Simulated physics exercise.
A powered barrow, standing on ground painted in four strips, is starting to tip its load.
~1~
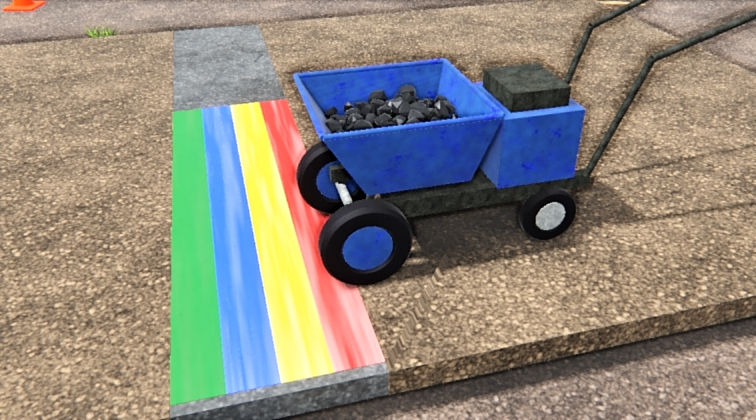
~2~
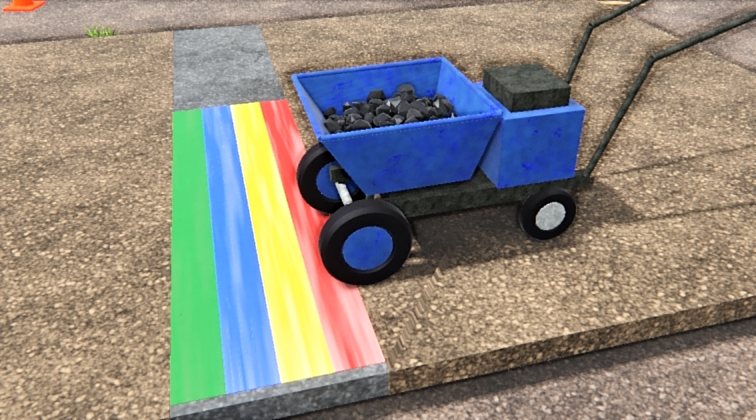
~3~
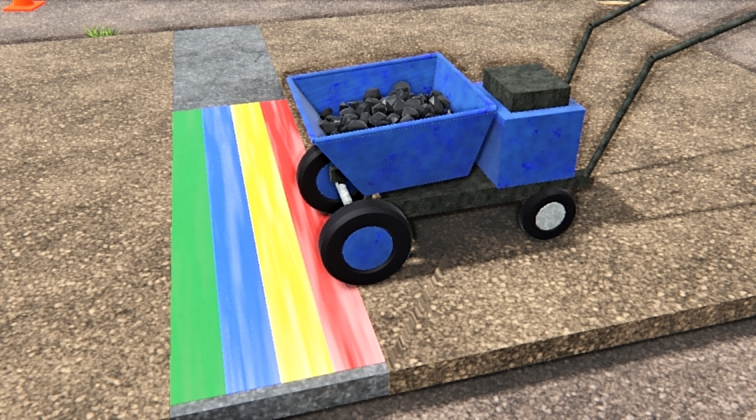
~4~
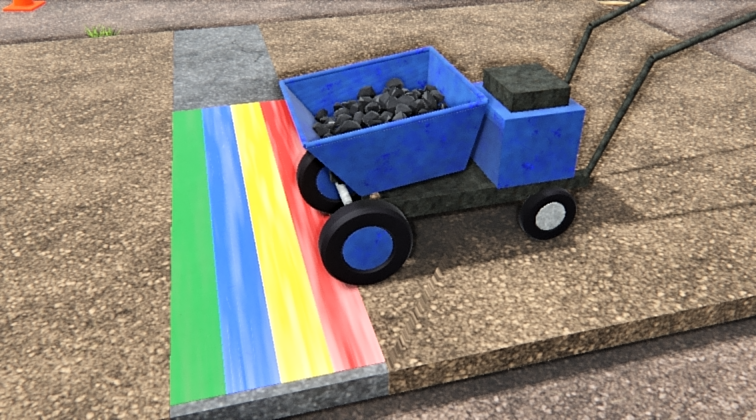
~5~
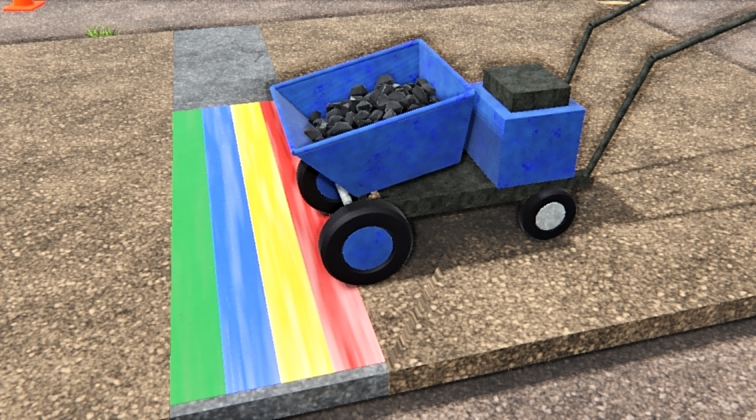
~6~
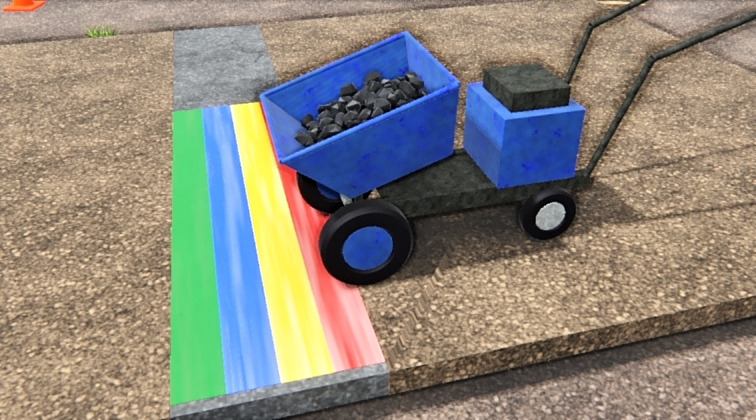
A blue powered barrow with a skip full of dark lumps stands on rough brown ground, seen from above and to one side, its long handles reaching off to the upper right. At left, in front of its wheels, lie green, blue, yellow and red painted strips. The skip tilts slowly at first, then more clearly, its left lip lowering and right end rising, while wheels and camera stay still.
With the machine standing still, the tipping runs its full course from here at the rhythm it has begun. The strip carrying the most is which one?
That would be the green strip.
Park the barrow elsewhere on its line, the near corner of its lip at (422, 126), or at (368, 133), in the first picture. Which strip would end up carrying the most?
First place: The yellow strip; second place: The blue strip.
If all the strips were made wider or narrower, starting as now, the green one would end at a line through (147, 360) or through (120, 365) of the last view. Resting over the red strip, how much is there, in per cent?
0 % and 0 %.
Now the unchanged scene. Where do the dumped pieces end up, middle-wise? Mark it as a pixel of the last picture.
Resting centre, last picture - approx. (198, 259).
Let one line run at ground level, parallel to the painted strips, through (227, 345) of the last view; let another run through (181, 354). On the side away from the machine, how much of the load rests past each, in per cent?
That's 60 in a hundred for the first and 20 in a hundred for the second.
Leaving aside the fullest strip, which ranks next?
Number two is the blue strip.
Just after the last frame, skip tipped steeply; every one in the skip.
A moment on, skip tipped right over; almost all in the skip; about a tenth over the blue strip; just a few over the green strip; just a few off the paint.
Further on, skip tipped right over; roughly a third in the skip; about a tenth over the blue strip; roughly a third over the green strip; roughly a quarter off the paint.
When it is over, skip tipped right over; roughly a quarter in the skip; not one over the red strip; not one over the yellow strip; roughly a quarter over the blue strip; roughly a third over the green strip; roughly a quarter off the paint.
